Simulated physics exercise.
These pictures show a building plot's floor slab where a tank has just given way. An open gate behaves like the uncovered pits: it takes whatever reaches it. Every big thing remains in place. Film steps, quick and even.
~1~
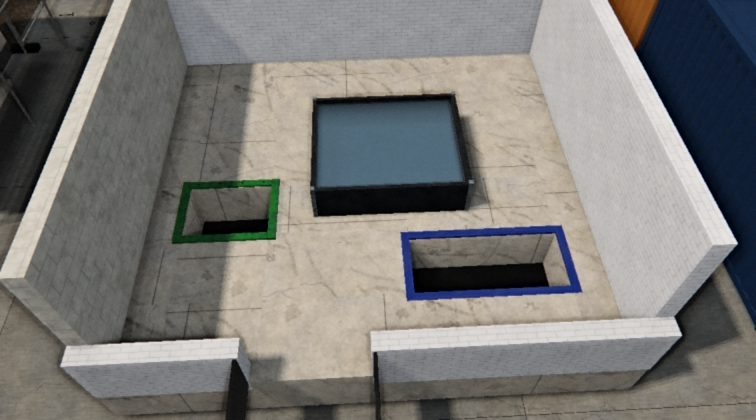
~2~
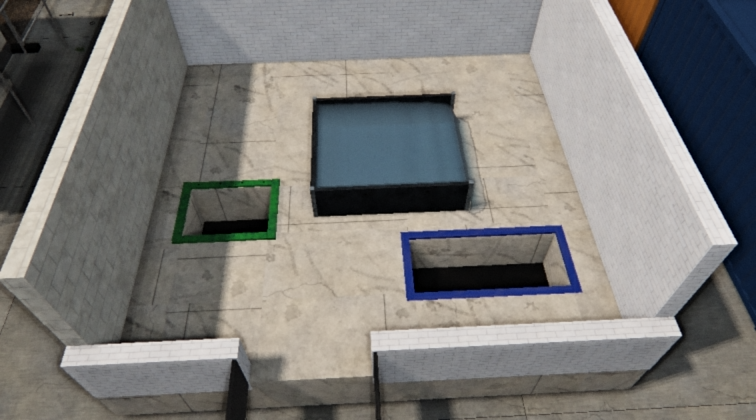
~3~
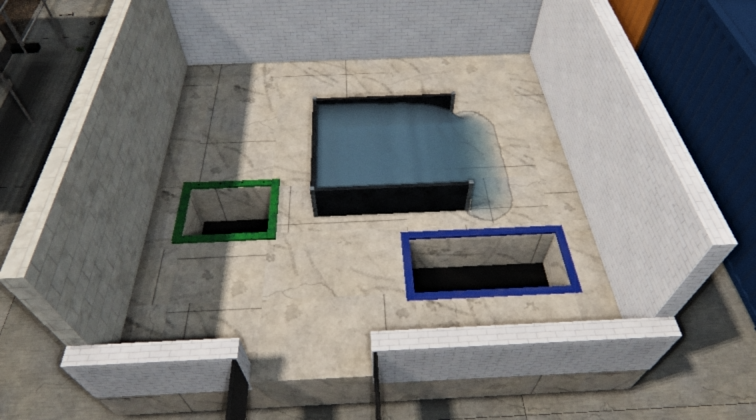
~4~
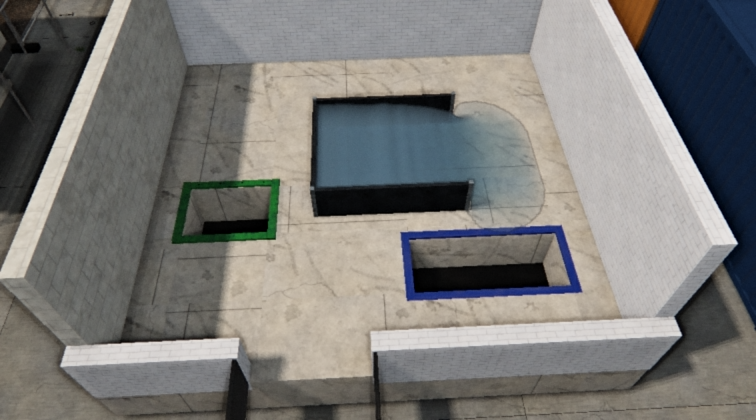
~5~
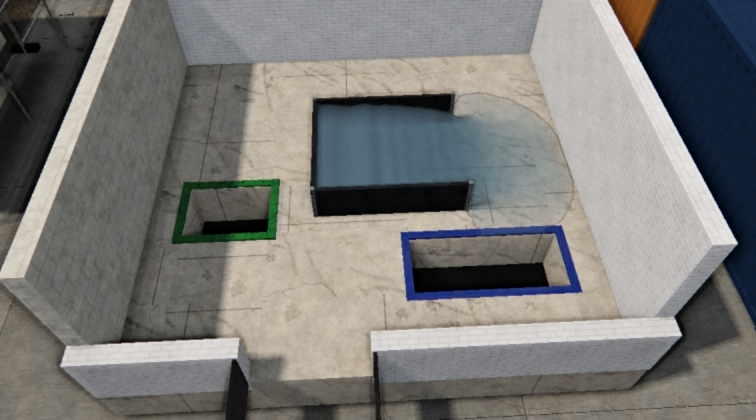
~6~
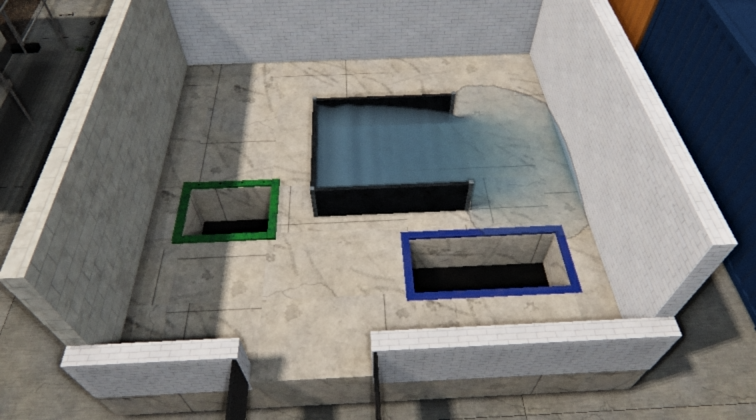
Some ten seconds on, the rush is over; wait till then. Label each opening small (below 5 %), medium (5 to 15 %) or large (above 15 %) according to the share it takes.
Gate: Small; green pit: Small; blue pit: Large.
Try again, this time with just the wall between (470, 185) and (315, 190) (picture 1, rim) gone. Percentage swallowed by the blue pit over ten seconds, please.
Near 55 per cent for blue.
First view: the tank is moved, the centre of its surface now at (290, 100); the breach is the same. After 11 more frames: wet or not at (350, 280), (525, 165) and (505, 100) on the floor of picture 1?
Checking the three spots, I get high and dry, swamped, swamped.
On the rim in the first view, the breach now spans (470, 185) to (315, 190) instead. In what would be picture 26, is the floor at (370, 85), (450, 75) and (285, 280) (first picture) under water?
Taking them in order, I'd say not reached, not reached and swamped.
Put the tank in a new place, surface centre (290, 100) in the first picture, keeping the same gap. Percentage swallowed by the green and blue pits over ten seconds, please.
Per cent: Green 0, blue 45.
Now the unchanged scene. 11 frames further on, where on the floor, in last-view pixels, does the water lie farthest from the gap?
Near (631, 344).
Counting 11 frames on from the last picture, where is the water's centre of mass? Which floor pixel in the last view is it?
The centre of mass sits at about (472, 158).
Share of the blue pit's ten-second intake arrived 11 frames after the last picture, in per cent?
That share would be near 10 %.
A moment on, water covers 20 % of the floor; the gate 0 %, the green pit 0 %, the blue pit 1 %.
Next, water covers 25 % of the floor; the gate 0 %, the green pit 0 %, the blue pit 4 %.
Then, water covers 45 % of the floor; the gate 0 %, the green pit 0 %, the blue pit 13 %.
Later, water covers 80 % of the floor; the gate 0 %, the green pit 0 %, the blue pit 26 %.
In the end, water covers 85 % of the floor; the gate 1 %, the green pit 1 %, the blue pit 34 %.
